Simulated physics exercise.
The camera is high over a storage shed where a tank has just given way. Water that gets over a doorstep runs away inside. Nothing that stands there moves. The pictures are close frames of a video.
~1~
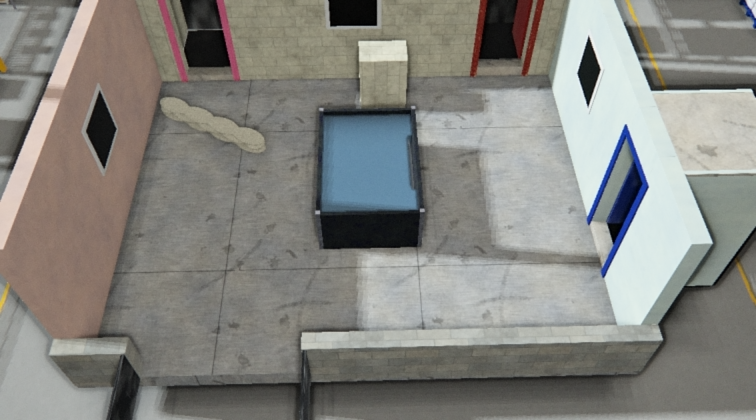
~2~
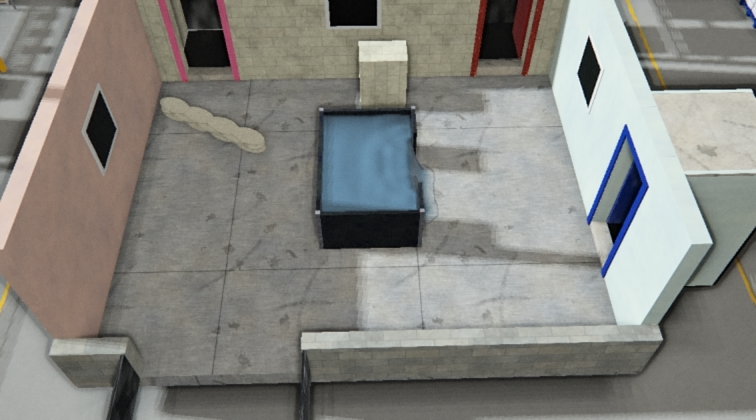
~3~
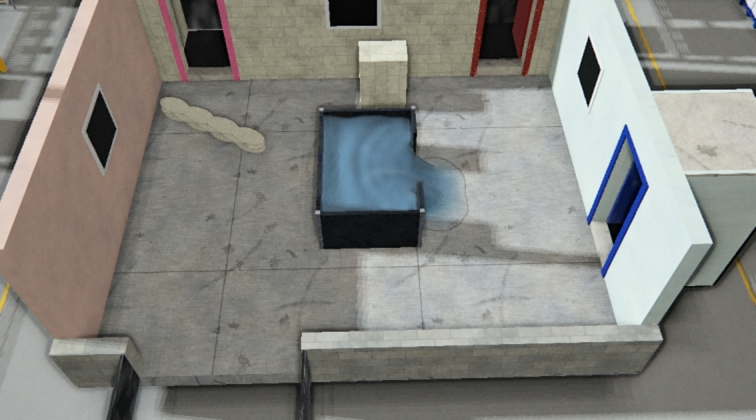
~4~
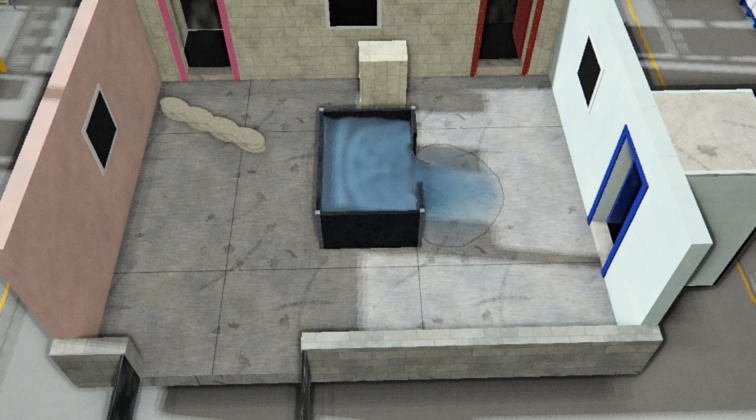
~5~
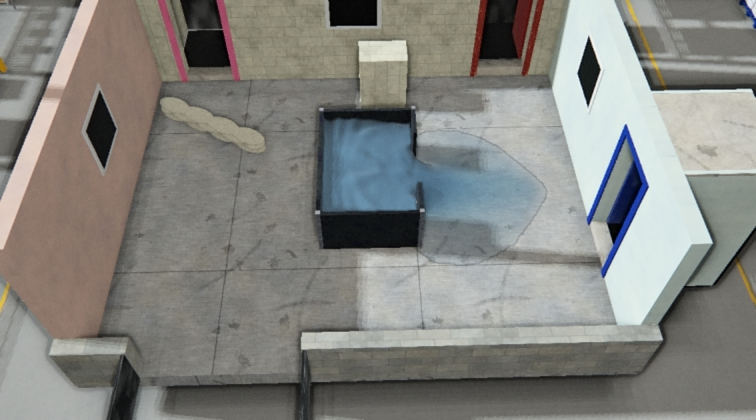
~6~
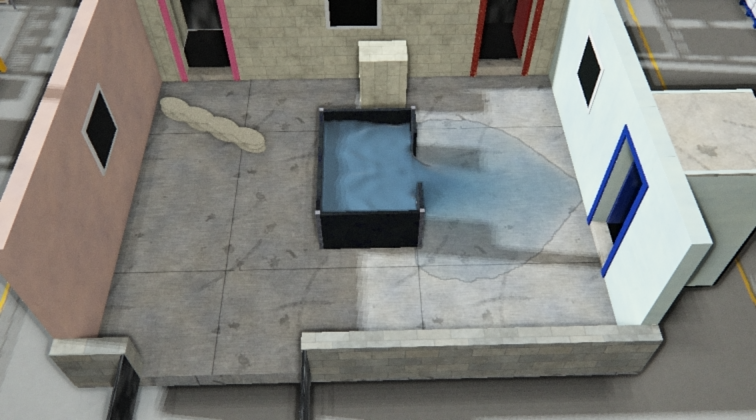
The clip shows a dark-walled water tank in a walled concrete yard, its blue surface still at first; then water pours through a gap in its right side and spreads rightward across the floor in a widening sheet.
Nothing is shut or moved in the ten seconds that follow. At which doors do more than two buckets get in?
One by one: The blue door floods; the pink door holds within the limit; the red door holds within the limit.
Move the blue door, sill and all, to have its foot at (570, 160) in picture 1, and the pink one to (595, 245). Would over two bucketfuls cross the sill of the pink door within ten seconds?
One by one: The pink door goes over.
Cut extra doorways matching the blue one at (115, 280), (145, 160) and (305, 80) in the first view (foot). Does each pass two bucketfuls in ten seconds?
As listed: Is under, is under, takes less.
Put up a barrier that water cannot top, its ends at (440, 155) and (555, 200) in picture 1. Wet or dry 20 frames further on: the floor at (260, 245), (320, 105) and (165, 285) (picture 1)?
In that order: No water, not flooded, clear.
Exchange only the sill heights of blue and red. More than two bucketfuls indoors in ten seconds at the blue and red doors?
My reading: The blue door lets more in; the red door is over.
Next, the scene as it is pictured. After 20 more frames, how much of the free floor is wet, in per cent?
I make it 40 per cent.
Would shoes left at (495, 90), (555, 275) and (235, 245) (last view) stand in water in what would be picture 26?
In that order: Flooded, under water, dry.
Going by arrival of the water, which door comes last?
I say the pink door.
A moment on, water covers 25 % of the floor; the blue door under two buckets in, the pink door not reached, the red door not reached.
Next, water covers 30 % of the floor; the blue door over two buckets in, the pink door not reached, the red door wet at the sill, nothing in.
Then, water covers 40 % of the floor; the blue door far over two buckets in, the pink door not reached, the red door under two buckets in.
Later, water covers 80 % of the floor; the blue door far over two buckets in, the pink door wet at the sill, nothing in, the red door under two buckets in.
In the end, water covers 90 % of the floor; the blue door far over two buckets in, the pink door wet at the sill, nothing in, the red door under two buckets in.
